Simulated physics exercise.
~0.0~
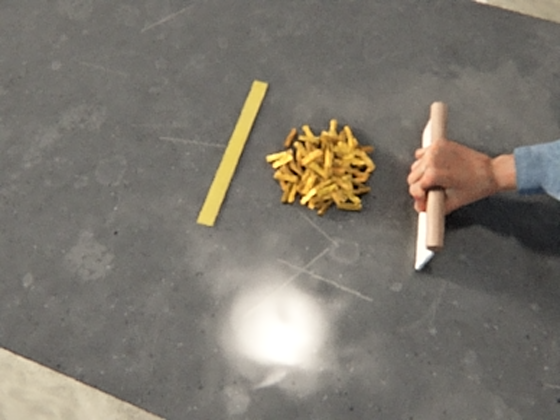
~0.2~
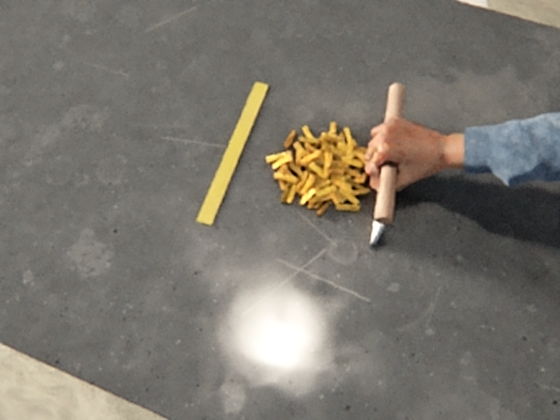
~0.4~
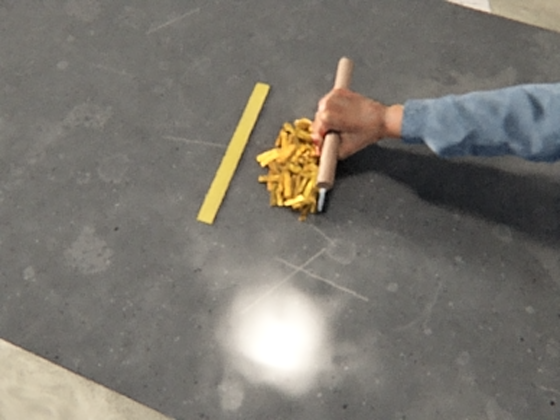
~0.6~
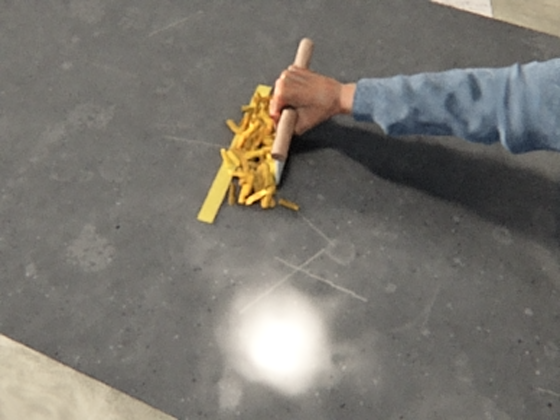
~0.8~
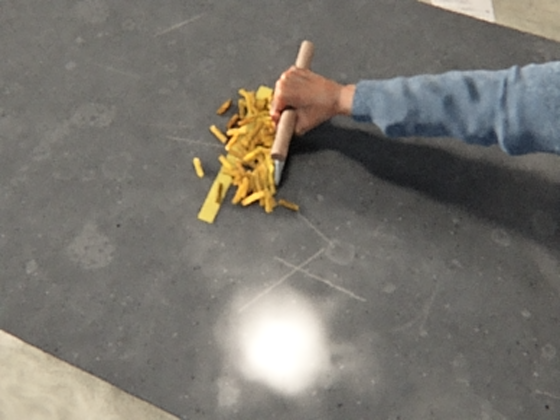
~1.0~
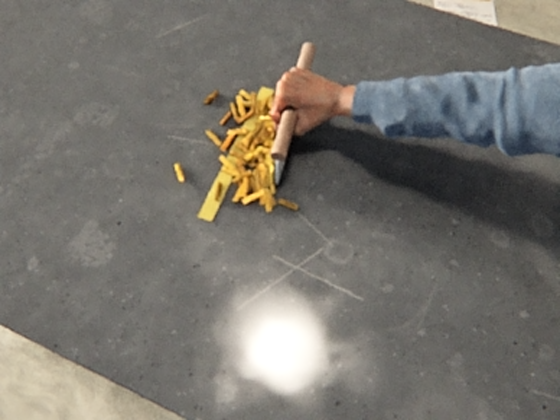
To begin with, a hand in a blue sleeve holds a wooden-handled scraper to the right of a heap of yellow dry pasta on a dark grey surface, with a flat yellow strip lying to the left. The hand moves the scraper leftwards until it reaches the heap. It then pushes the pieces left, bunching them together and driving them onto the strip. The scraper stops just short of the strip, while some pieces scatter farther left. In the end, the hand stays still, with some pasta on or just past the strip and most of it elsewhere.
